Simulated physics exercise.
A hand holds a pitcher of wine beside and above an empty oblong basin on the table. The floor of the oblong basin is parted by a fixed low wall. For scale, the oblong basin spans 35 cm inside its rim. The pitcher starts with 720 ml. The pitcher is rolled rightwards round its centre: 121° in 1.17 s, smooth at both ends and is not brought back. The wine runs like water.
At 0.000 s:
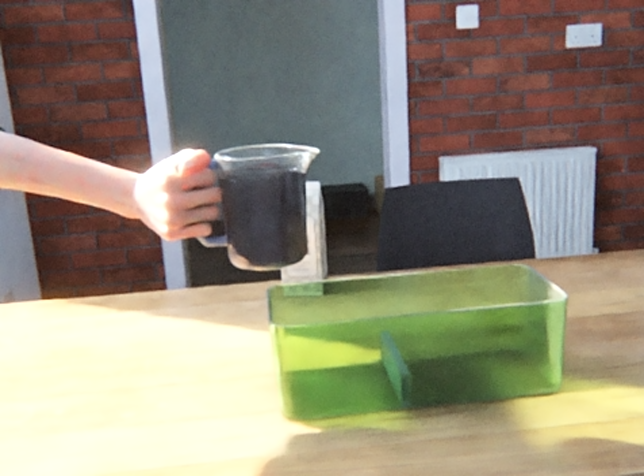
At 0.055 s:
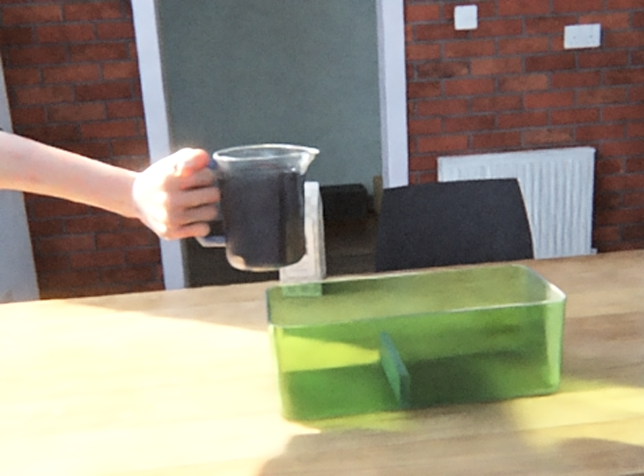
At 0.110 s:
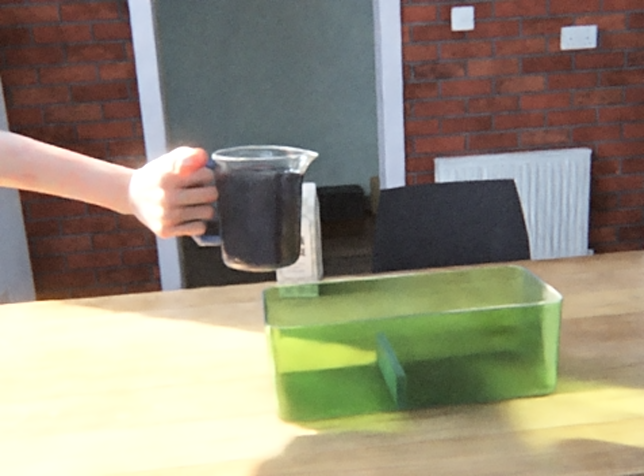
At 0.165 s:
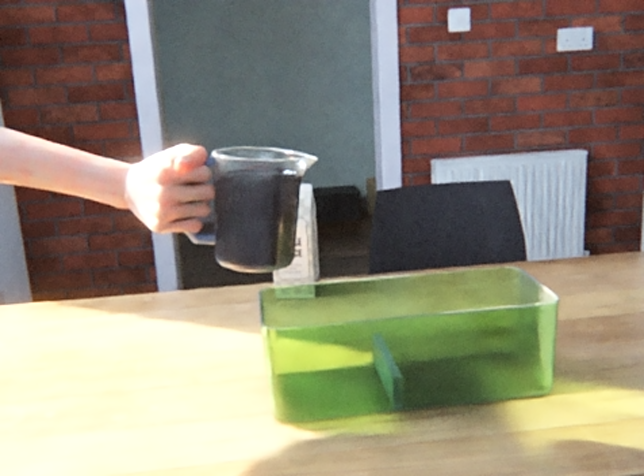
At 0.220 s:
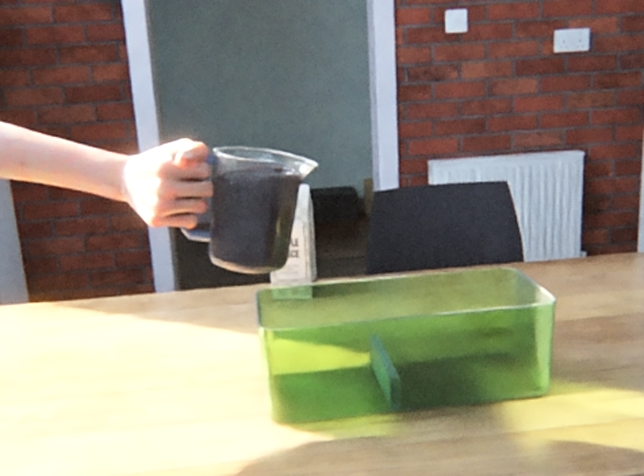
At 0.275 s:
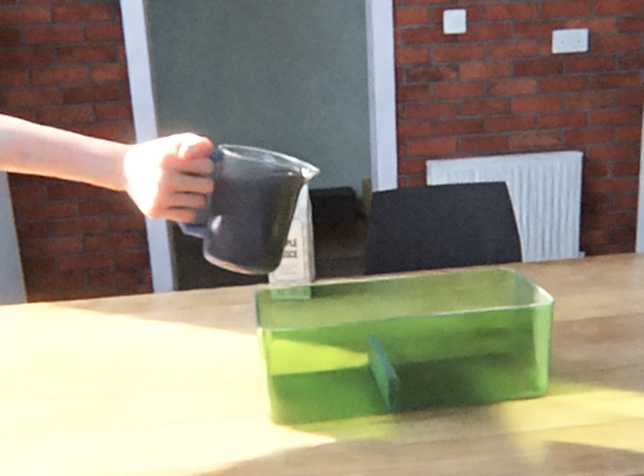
At first, a hand holds a glass pitcher of dark wine upright, above and to the left of an oblong green basin on a wooden table. The hand then slowly tilts the pitcher a little to the right, leaning it slightly further by the end, while the wine stays inside.
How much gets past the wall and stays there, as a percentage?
The far part has some 29 per cent.
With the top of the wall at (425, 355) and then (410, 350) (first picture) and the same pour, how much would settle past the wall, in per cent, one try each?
First 10, then 10 per cent.
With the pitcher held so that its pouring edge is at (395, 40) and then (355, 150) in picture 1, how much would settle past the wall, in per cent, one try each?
First 85, then 75 per cent.
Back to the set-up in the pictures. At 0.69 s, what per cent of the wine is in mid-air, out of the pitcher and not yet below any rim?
Some 16 per cent.
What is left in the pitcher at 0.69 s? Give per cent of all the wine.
Near 74 in a hundred.
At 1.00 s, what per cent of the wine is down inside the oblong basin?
About 76 per cent.
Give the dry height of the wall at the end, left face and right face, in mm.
Left about 18 mm, right about 34 mm.
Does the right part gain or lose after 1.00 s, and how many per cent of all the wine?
It goes up by about 2.
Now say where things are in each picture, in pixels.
In the first picture, it leans 0°; its right rim is at (320, 149); the wine meets the walls at (221, 173) and (304, 168); the oblong basin's rim runs from (269, 307) to (547, 282); the wall's top is at (394, 352).
In the second picture, it leans 1°; its right rim is at (319, 151); the wine meets the walls at (221, 174) and (303, 168).
In the third picture, it leans 3°; its right rim is at (318, 153); the wine meets the walls at (218, 174) and (301, 170).
In the fourth picture, it leans 6°; its right rim is at (317, 158); the wine meets the walls at (216, 175) and (299, 171).
In the fifth picture, it leans 10°; its right rim is at (318, 163); the wine meets the walls at (215, 177) and (300, 172).
In the sixth picture, it leans 16°; its right rim is at (320, 170); the wine meets the walls at (216, 178) and (305, 174).
After 0.69 s the tilt is 78° and 75 per cent is still to pour, 2 is left of the wall and 6 right of it.
After 1.00 s the tilt is 115° and 14 per cent is still to pour, 48 is left of the wall and 27 right of it.
After 1.32 s the tilt is 121° and 0 per cent is still to pour, 68 is left of the wall and 29 right of it.
After 1.67 s the tilt is 121° and 0 per cent is still to pour, 68 is left of the wall and 29 right of it.
In the end 68 per cent lies left of the wall, 29 right of it and 2 outside.
